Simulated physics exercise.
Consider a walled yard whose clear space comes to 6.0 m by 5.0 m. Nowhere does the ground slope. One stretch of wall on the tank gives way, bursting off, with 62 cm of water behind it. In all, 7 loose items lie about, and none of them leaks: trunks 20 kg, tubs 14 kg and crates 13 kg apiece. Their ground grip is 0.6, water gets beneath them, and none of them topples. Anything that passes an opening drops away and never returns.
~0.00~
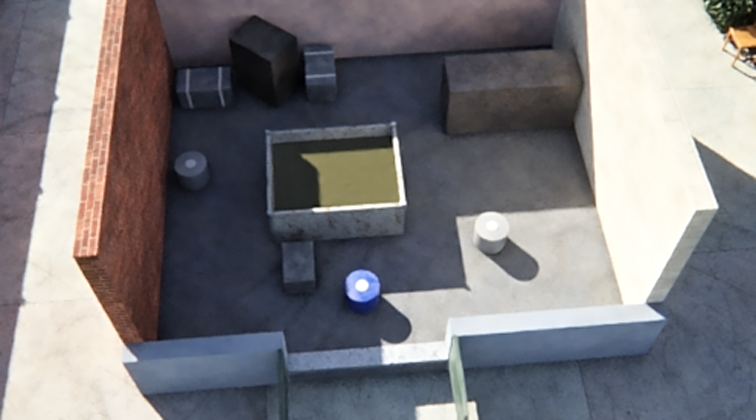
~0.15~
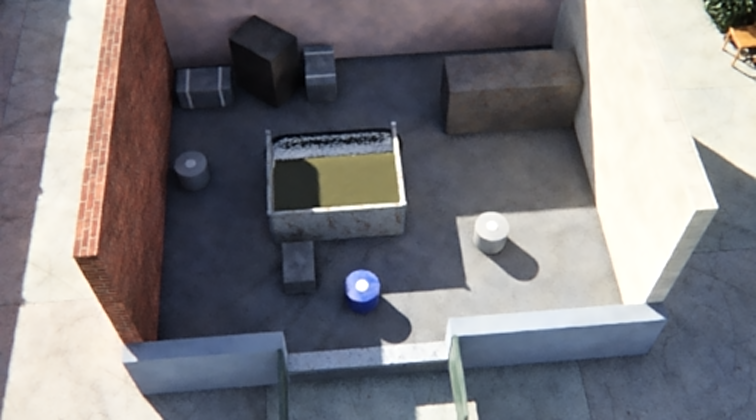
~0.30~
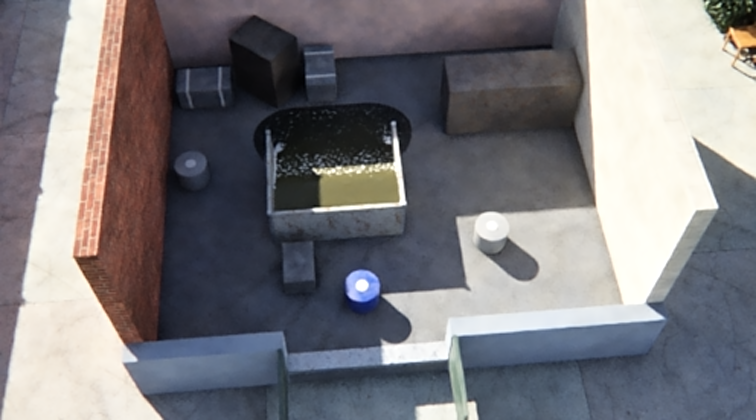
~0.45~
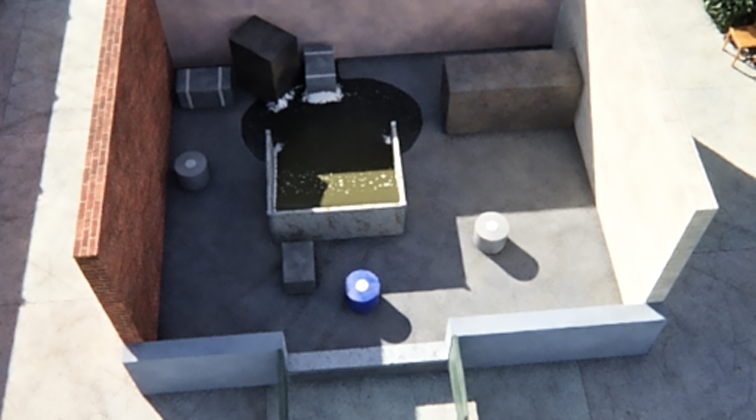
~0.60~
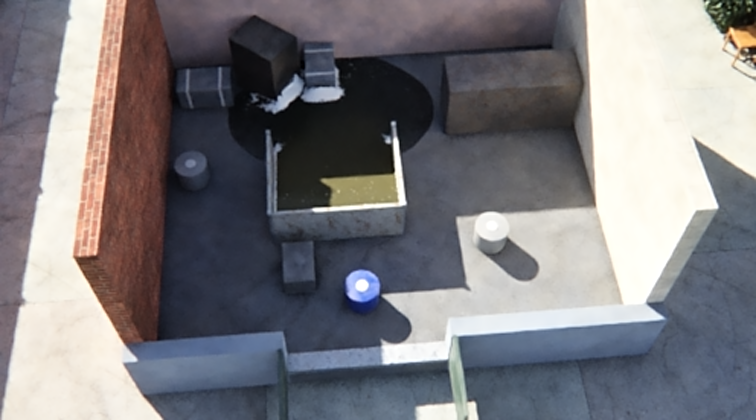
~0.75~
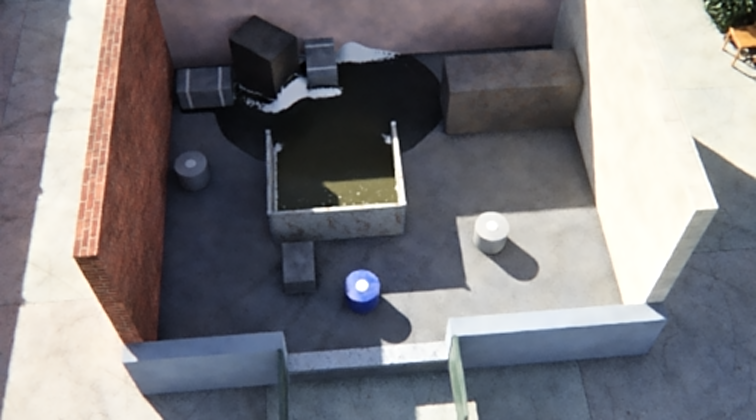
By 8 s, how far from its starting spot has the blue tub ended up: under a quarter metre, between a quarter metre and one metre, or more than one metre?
I'd bet it stays anchored there.
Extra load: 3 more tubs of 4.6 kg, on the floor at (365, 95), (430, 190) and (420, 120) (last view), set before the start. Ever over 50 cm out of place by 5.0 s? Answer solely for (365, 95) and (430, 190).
Order kept: Exceeds it, exceeds it.
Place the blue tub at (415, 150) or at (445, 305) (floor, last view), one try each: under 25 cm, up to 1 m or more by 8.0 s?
Well, the first time it drifts a modest way, and the second time it keeps still.
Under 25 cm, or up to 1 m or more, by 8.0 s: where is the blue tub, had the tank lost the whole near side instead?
Note: Blue tub displaced a long way.
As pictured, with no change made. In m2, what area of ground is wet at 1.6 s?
Wet: Near 10.0 m2.
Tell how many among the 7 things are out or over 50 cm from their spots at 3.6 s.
By that time the total stands at 1.
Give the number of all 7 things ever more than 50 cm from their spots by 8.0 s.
Tally: 3.
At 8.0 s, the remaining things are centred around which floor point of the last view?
The centre is close to (337, 196).
After 1.6 s the blue tub is near (362, 286), 0.0 m from its start, aground; 0 of 7 are out; 1 afloat.
After 3.6 s the blue tub is near (362, 286), 0.0 m from its start, aground; 0 of 7 are out; 3 afloat.
After 5.6 s the blue tub is near (362, 286), 0.0 m from its start, aground; 0 of 7 are out; 2 afloat.
After 8.0 s the blue tub is near (362, 286), 0.0 m from its start, aground; 0 of 7 are out; 2 afloat.
